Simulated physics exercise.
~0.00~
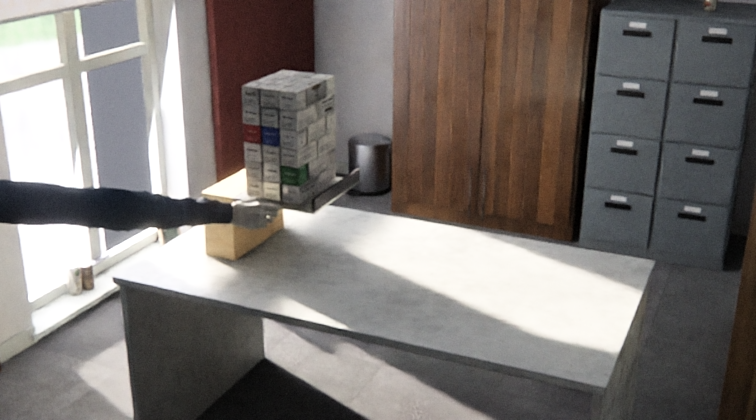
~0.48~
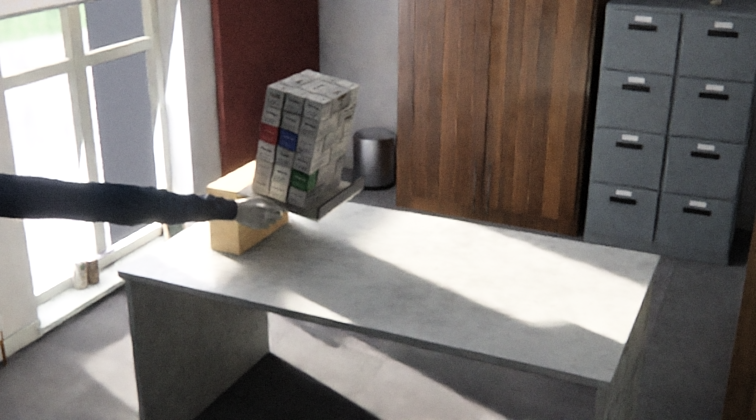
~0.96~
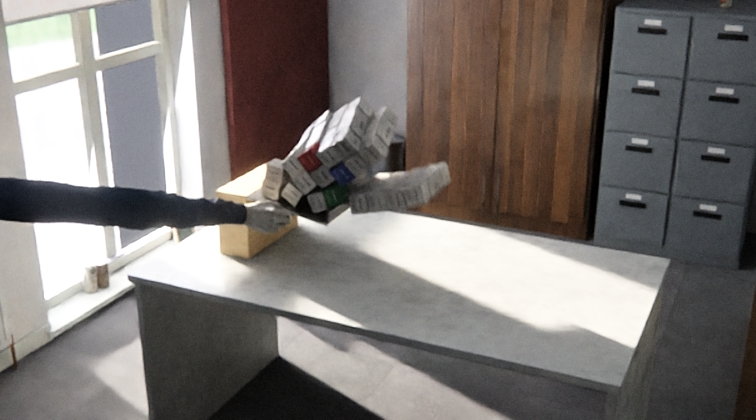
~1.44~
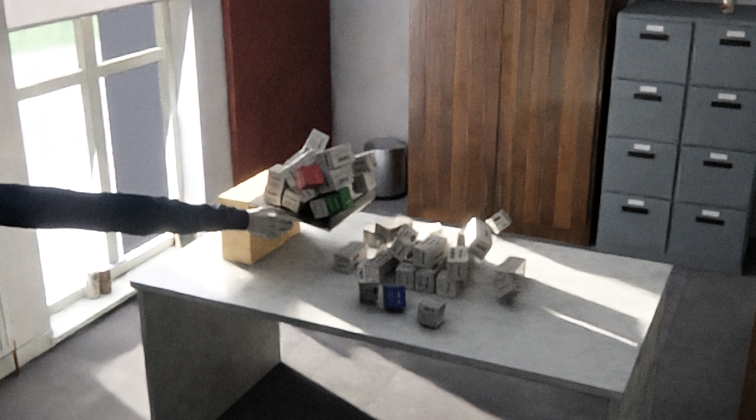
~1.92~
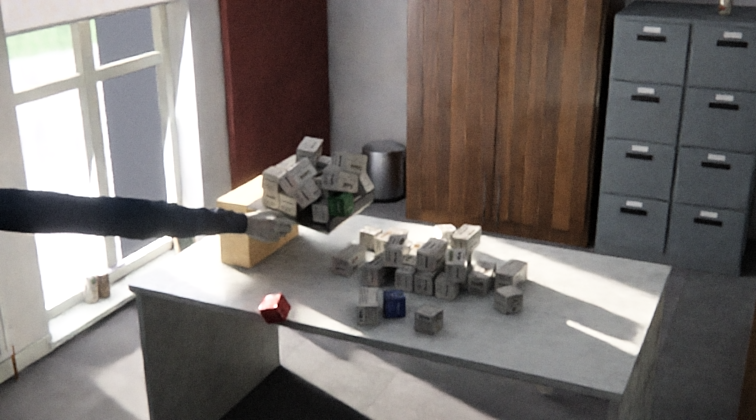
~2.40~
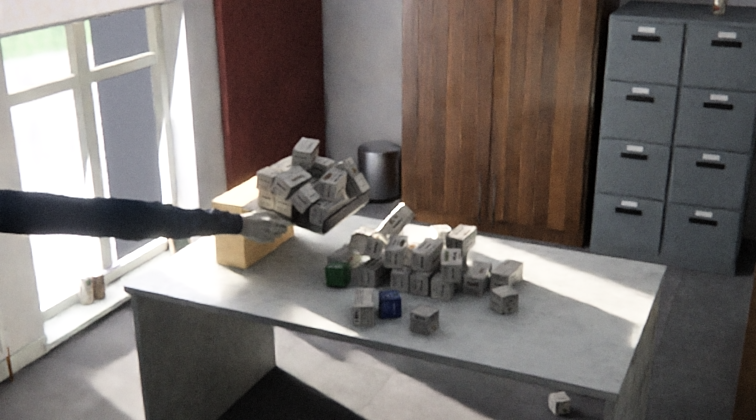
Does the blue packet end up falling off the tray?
Yes, the blue packet falls off the tray and ends up lying on the desk among the other spilled packets.
